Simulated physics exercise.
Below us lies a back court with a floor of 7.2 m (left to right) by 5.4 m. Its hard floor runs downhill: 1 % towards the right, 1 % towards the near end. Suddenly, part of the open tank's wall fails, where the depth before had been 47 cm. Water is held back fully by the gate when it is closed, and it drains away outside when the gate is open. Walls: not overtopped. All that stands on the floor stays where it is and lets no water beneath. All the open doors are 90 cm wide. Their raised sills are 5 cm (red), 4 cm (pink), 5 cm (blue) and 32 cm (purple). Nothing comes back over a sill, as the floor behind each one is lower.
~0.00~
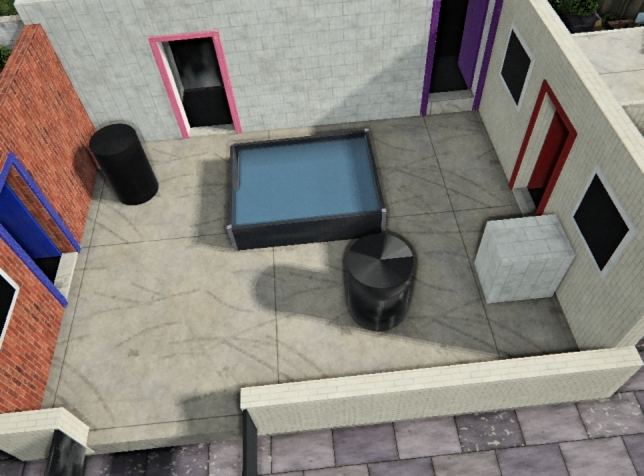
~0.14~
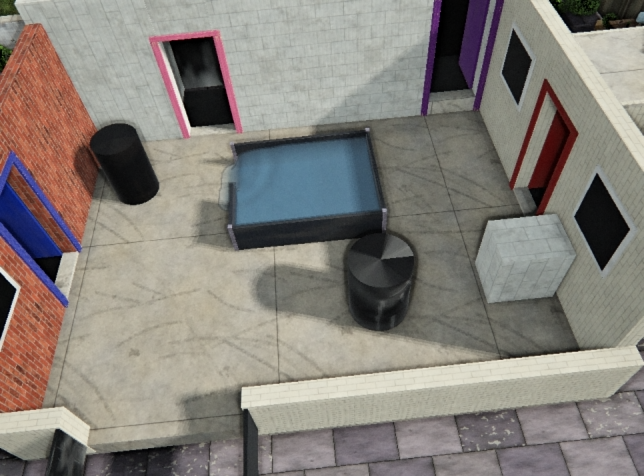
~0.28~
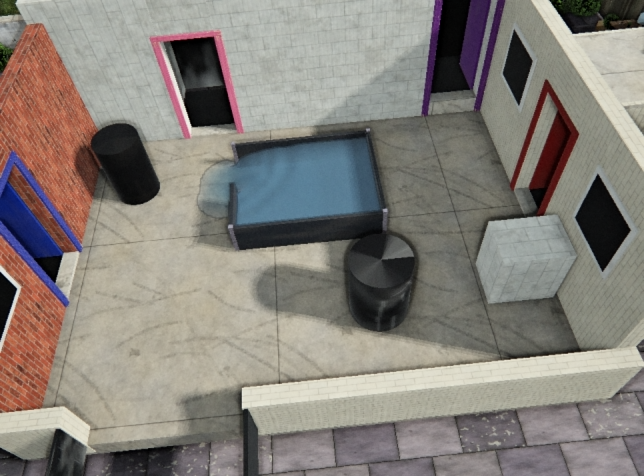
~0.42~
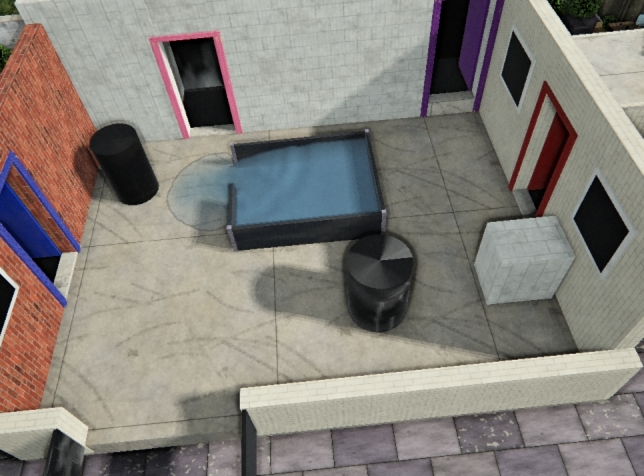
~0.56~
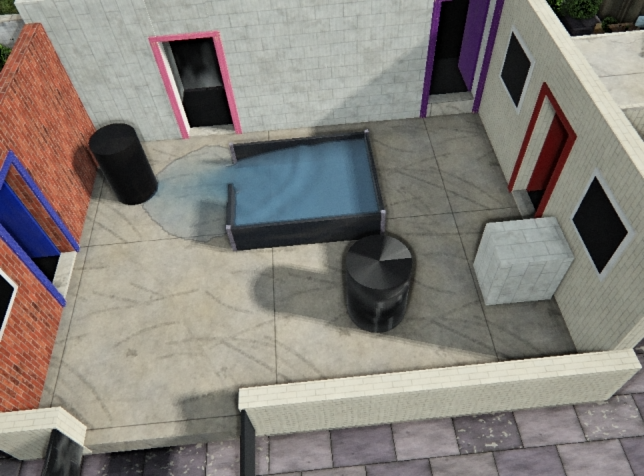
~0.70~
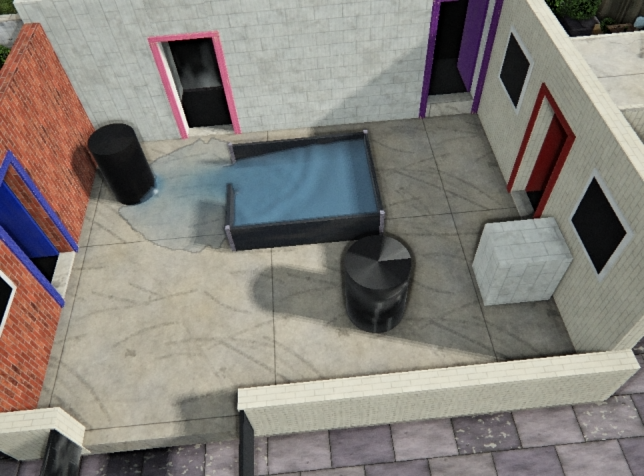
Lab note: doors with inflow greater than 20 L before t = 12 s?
Outcome: The red door stops short of the limit; the pink door overruns the limit; the blue door overruns the limit; the purple door stops short of the limit.
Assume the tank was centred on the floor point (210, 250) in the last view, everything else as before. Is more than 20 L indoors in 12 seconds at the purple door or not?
Purple: Within limit.
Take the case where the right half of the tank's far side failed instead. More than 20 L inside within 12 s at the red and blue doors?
Outcome at red: Exceeded; outcome at blue: Not exceeded.
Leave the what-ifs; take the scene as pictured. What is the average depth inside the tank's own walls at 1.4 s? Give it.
It averages close to 37 cm.
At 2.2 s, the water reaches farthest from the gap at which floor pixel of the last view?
That lands around (49, 365) in the last picture.
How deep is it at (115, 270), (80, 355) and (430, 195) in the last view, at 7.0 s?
Depths: About 7, 5 and 0 centimetres.
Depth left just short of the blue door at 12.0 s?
It's some 4.0 centimetres deep.
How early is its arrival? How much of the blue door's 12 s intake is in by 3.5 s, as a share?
Some 65 in a hundred.
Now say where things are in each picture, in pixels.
In the first frame, the open tank at (303, 180) is whole and still, 47 cm deep.
In the second frame, the front is at (229, 208), 0.5 m from the gap at (238, 181); 0.2 m2 of floor is under water; 47 cm left at the back of the open tank.
In the third frame, the front is at (205, 208), 0.7 m from the gap at (239, 181); 0.6 m2 of floor is under water; 47 cm left at the back of the open tank.
In the fourth frame, water pours out at (238, 182) and has run 1.2 m, to (173, 203); typically 5 cm deep outside, 47 cm at the open tank's back.
In the fifth frame, the front is at (148, 203), 1.6 m from the gap at (237, 182); 2.1 m2 of floor is under water; 47 cm left at the back of the open tank.
In the sixth frame, water pours out at (236, 182) and has run 2.0 m, to (125, 210); typically 4 cm deep outside, 47 cm at the open tank's back.
After 1.4 s water covers 15 % of the floor and is deepest (27 cm) near (163, 187); red door not reached, pink door 5 cm at the sill, 0 L in, blue door not reached, purple door not reached.
After 2.2 s water covers 20 % of the floor and is deepest (30 cm) near (102, 151); red door not reached, pink door 4 cm at the sill, 7 L in, blue door 12 cm at the sill, 12 L in, purple door not reached.
After 3.5 s water covers 25 % of the floor and is deepest (22 cm) near (100, 158); red door not reached, pink door 7 cm at the sill, 19 L in, blue door 8 cm at the sill, 51 L in, purple door not reached.
After 7.0 s water covers 45 % of the floor and is deepest (12 cm) near (32, 431); red door not reached, pink door 8 cm at the sill, 56 L in, blue door 7 cm at the sill, 78 L in, purple door not reached.
After 12.0 s water covers 70 % of the floor and is deepest (8 cm) near (32, 431); red door 2 cm at the sill, 0 L in, pink door 4 cm at the sill, 79 L in, blue door 4 cm at the sill, 81 L in, purple door 3 cm at the sill, 0 L in.
